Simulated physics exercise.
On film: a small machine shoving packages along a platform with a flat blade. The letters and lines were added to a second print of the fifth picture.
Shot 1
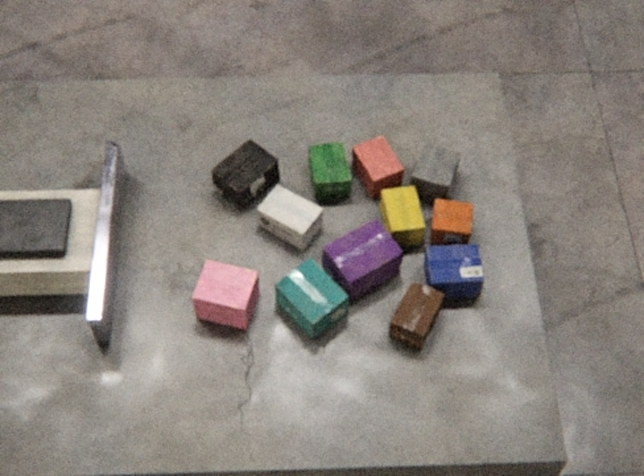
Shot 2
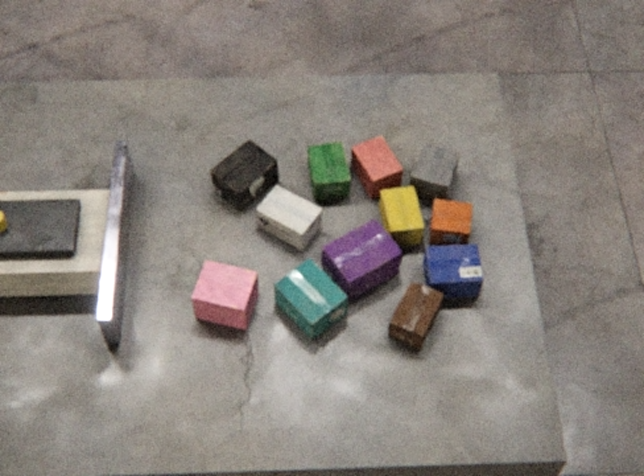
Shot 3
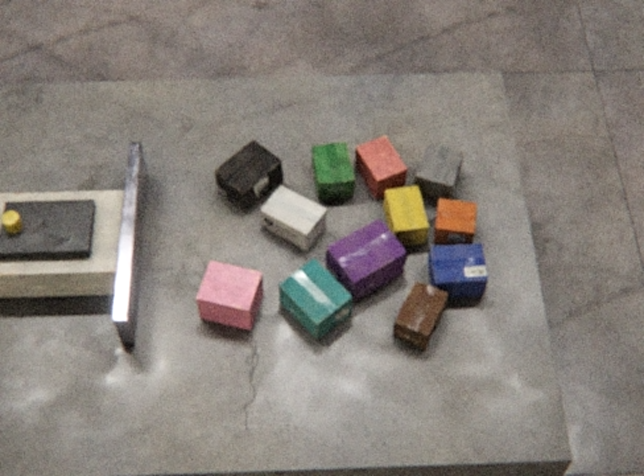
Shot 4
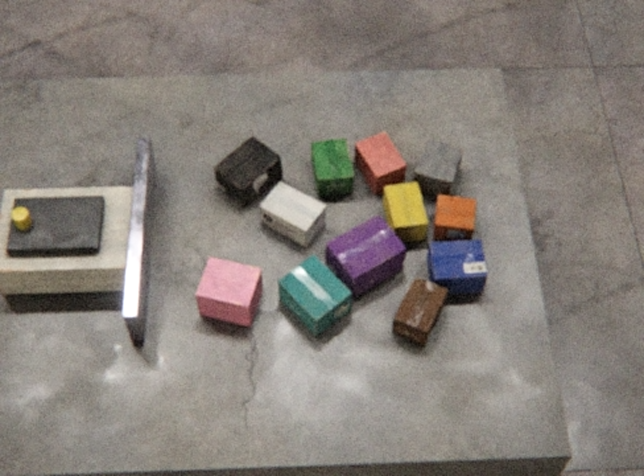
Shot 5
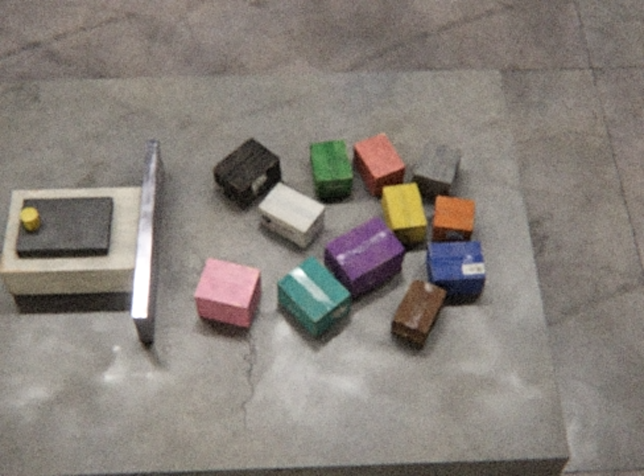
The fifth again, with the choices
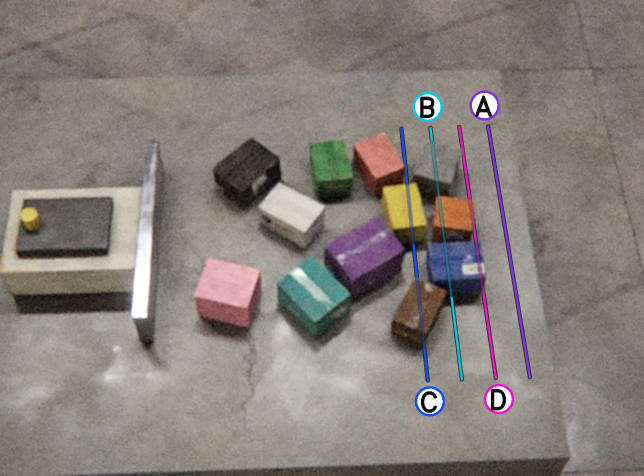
A small machine with a flat upright blade slid slowly to the right across a gray platform, edging closer to a cluster of colorful boxes, which stayed where they were, untouched.
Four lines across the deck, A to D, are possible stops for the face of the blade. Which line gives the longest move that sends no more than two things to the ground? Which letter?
At C, and not beyond.
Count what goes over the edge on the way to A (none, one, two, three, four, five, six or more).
Six or more.
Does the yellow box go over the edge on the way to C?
By then, no.
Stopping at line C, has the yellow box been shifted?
Yes.
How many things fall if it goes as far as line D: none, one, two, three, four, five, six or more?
By then, six or more.
On the marked copy, A at (507, 241); B at (445, 243); C at (413, 244); D at (476, 242).
Taking C. A third of the way, robot (168, 222); black parcel (283, 167); turquoise box (340, 300).
Two thirds of the way, robot (265, 219); grey parcel (472, 167); blue parcel (476, 263).
When it is over, robot (339, 217); grey parcel over the edge; blue parcel over the edge; two fallen.
As for the rest, A drops nine; B drops four; D drops seven.
